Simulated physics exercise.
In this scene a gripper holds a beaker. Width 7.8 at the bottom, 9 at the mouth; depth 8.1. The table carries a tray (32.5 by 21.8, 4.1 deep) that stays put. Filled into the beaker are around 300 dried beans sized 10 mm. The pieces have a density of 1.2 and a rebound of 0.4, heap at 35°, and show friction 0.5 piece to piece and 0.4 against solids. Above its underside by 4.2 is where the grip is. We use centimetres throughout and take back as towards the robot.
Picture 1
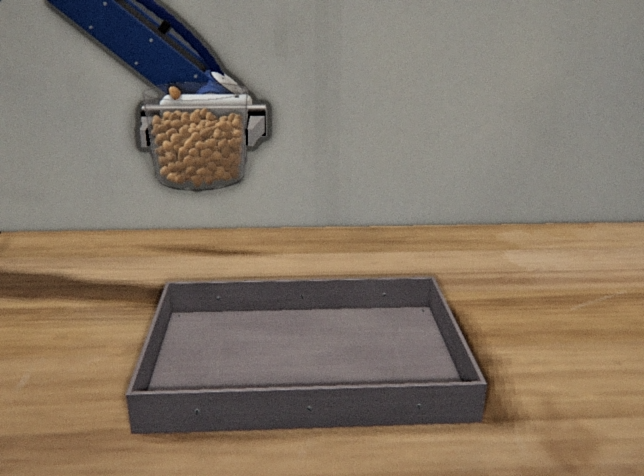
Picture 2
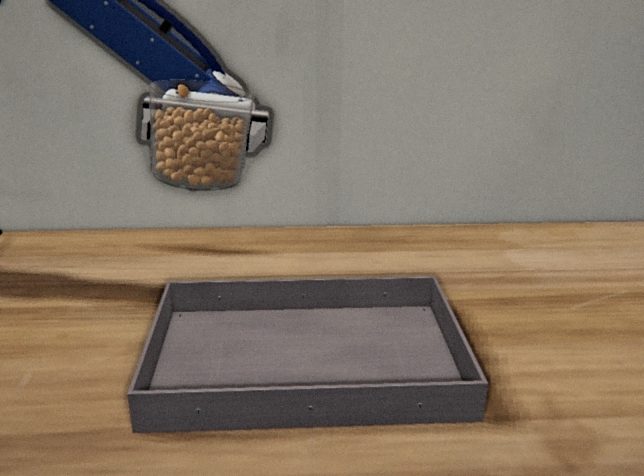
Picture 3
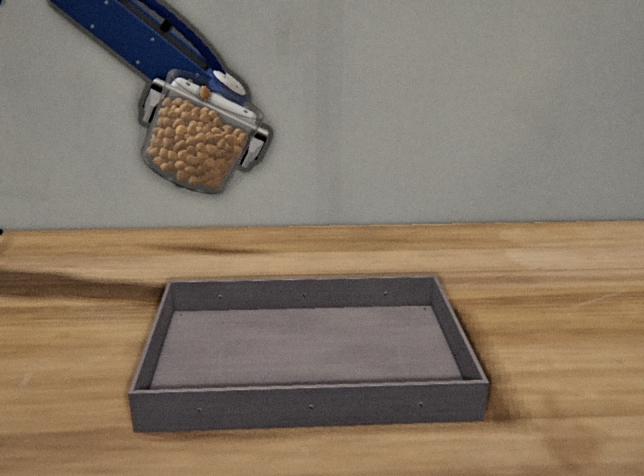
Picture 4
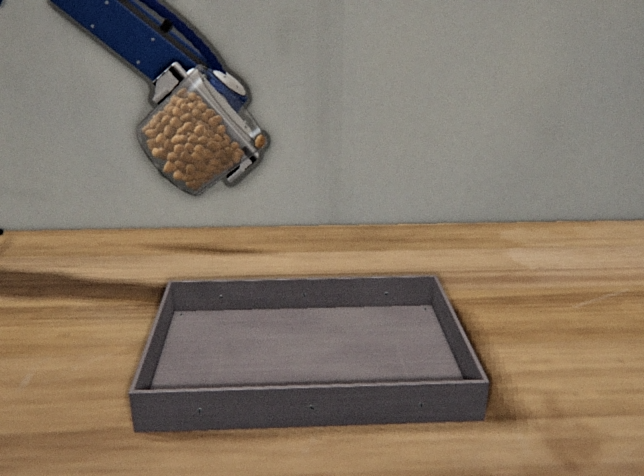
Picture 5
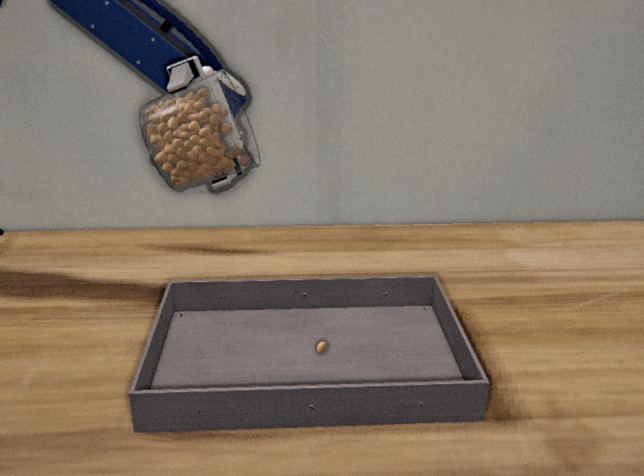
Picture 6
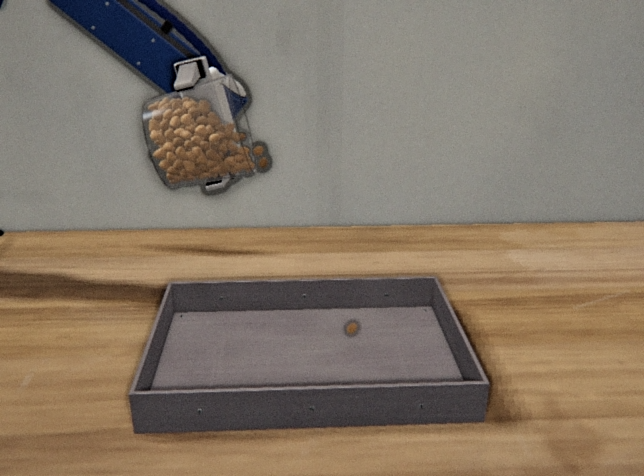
To begin with, a gripper on a blue arm holds a clear beaker full of brown beans level above an empty gray tray on a wooden table. The gripper steadily tilts the beaker far over to the right, and one bean drops into the tray and shifts slightly rightward while beans bunch at the mouth.
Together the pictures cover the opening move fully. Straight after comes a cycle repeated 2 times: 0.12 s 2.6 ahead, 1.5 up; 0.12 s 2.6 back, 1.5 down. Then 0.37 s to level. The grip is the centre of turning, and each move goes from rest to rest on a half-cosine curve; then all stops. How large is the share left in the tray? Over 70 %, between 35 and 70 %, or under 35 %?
Between 35 and 70 %.
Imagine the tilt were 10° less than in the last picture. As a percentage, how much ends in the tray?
About 35 %.
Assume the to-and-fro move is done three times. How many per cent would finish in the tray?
In that case it would be near 65 percent.
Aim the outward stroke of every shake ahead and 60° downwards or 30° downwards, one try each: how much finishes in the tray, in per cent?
Some 10 and 25 per cent.
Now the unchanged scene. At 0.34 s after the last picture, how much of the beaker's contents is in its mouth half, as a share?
About 50 percent.
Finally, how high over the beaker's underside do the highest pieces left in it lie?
I'd say close to 6.0 cm.
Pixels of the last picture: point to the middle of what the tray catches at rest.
Around (330, 354) in the last view.
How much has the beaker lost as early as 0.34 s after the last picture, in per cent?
Near 25 in a hundred parts have gone so far.
Then, 0.34 s later, tilted 77° forward, highest piece 27 above the table; 221 in the beaker, 47 in the tray, 33 in flight or on a rim.
Then, 0.68 s later, tilted 34° forward, highest piece 27 above the table; 156 in the tray, 140 in the beaker, 5 in flight or on a rim.
Then, 1.05 s later, level, highest piece 27 above the table; 161 in the tray, 140 in the beaker.
Then, 2.10 s later, level, highest piece 27 above the table; 161 in the tray, 140 in the beaker.
At rest, 161 in the tray, 140 in the beaker. That is 53 % in the tray.
